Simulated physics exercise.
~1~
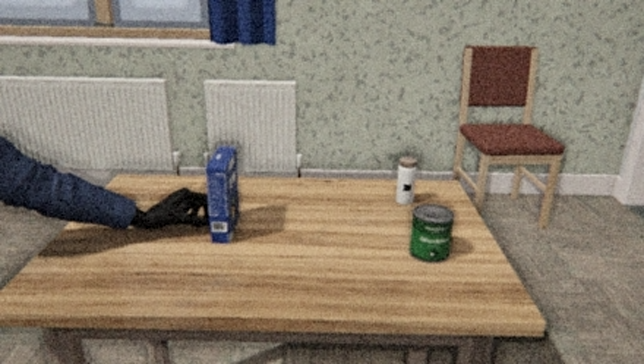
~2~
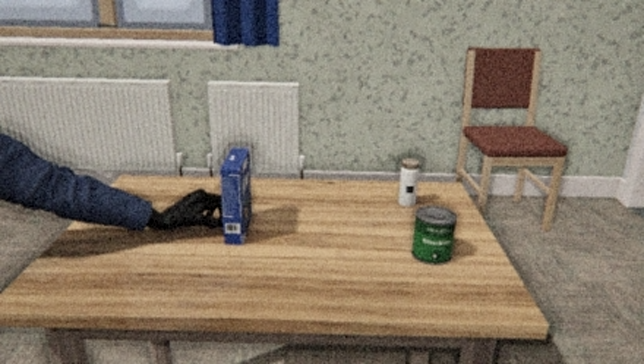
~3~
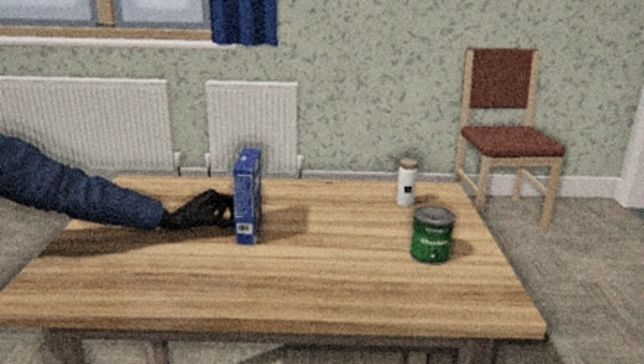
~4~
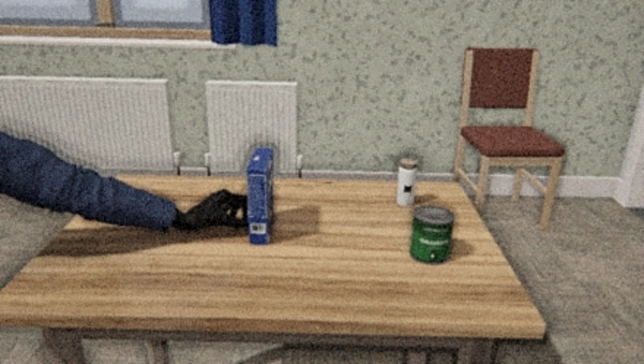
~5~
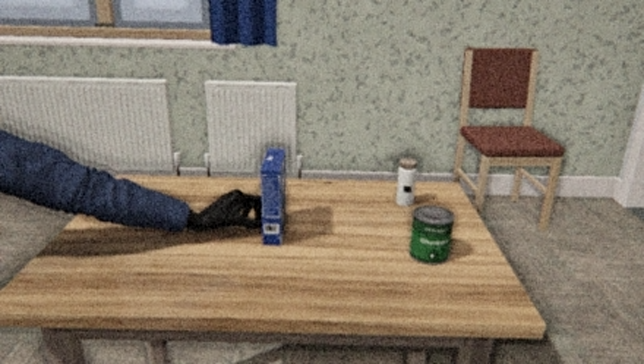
A black-gloved hand slides an upright blue packet rightward across a wooden table.
